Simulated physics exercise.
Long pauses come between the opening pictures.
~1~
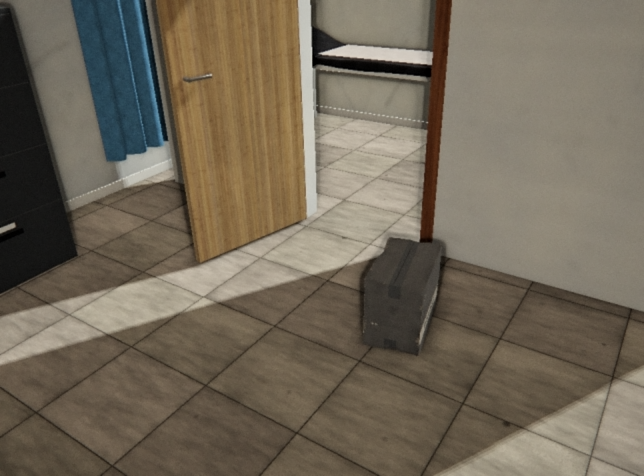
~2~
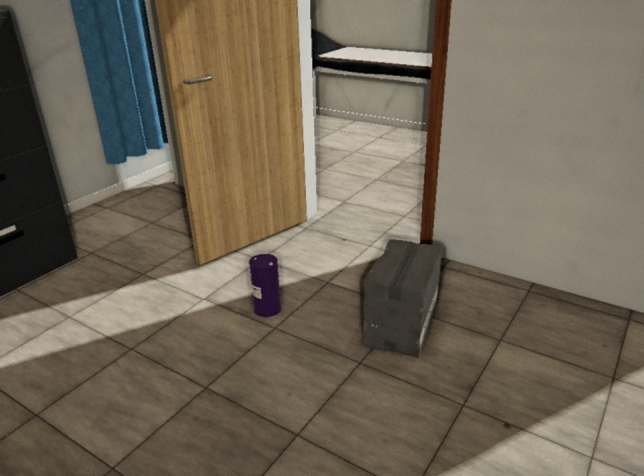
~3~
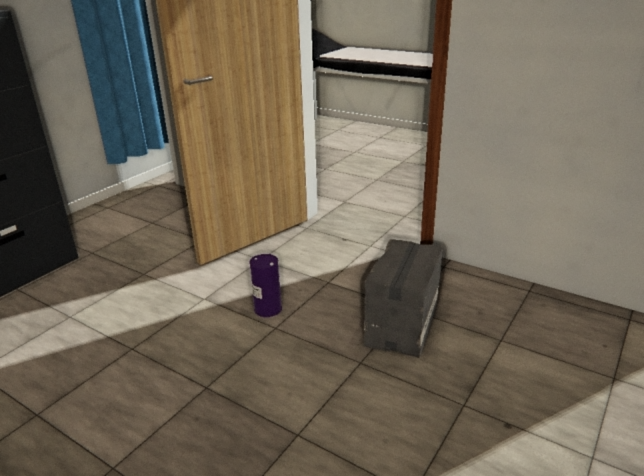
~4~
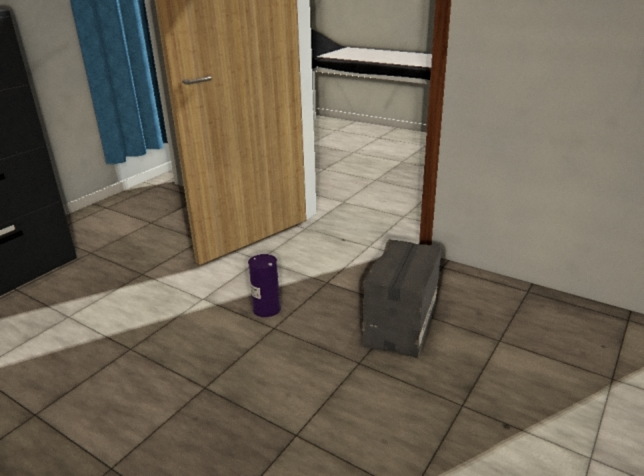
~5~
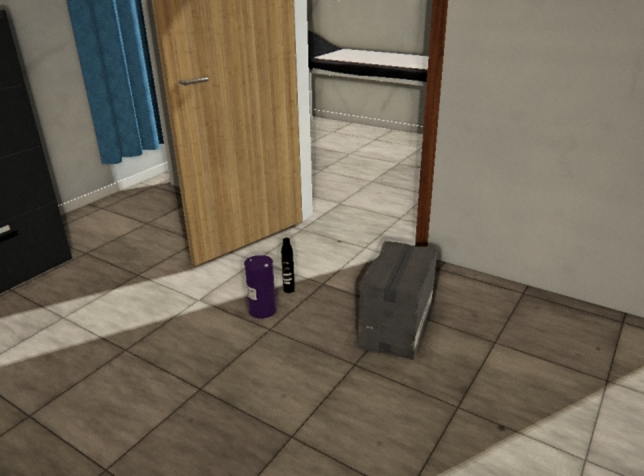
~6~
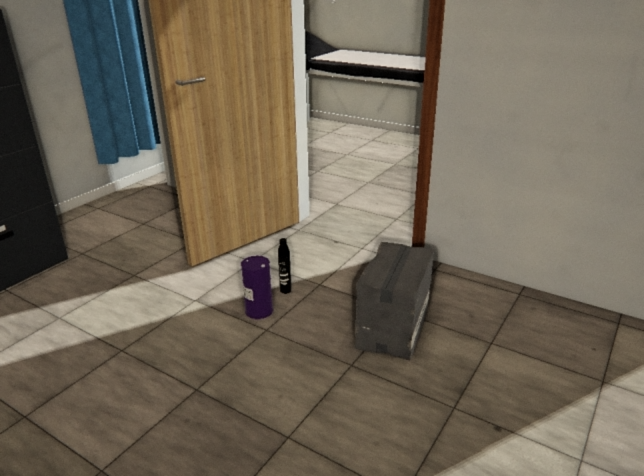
We see a grey box on a tiled floor beside a wide-open wooden door; a purple canister appears to its left, then a black bottle appears between them, while the door stays still and the view shifts very slightly.
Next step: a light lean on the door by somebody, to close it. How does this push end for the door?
My guess is that the door will fill its doorway.
Then, 1.00 s on from there, door 47° open; black bottle turned 4° from how it was put near (329, 266).
Then, 1.30 s on from there, door 19° open; black bottle on its side near (383, 277).
In the end, door 0° open; toppled on the floor, black bottle; the other 2 unmoved. At the end, from the last picture's camera, black bottle near (391, 267).
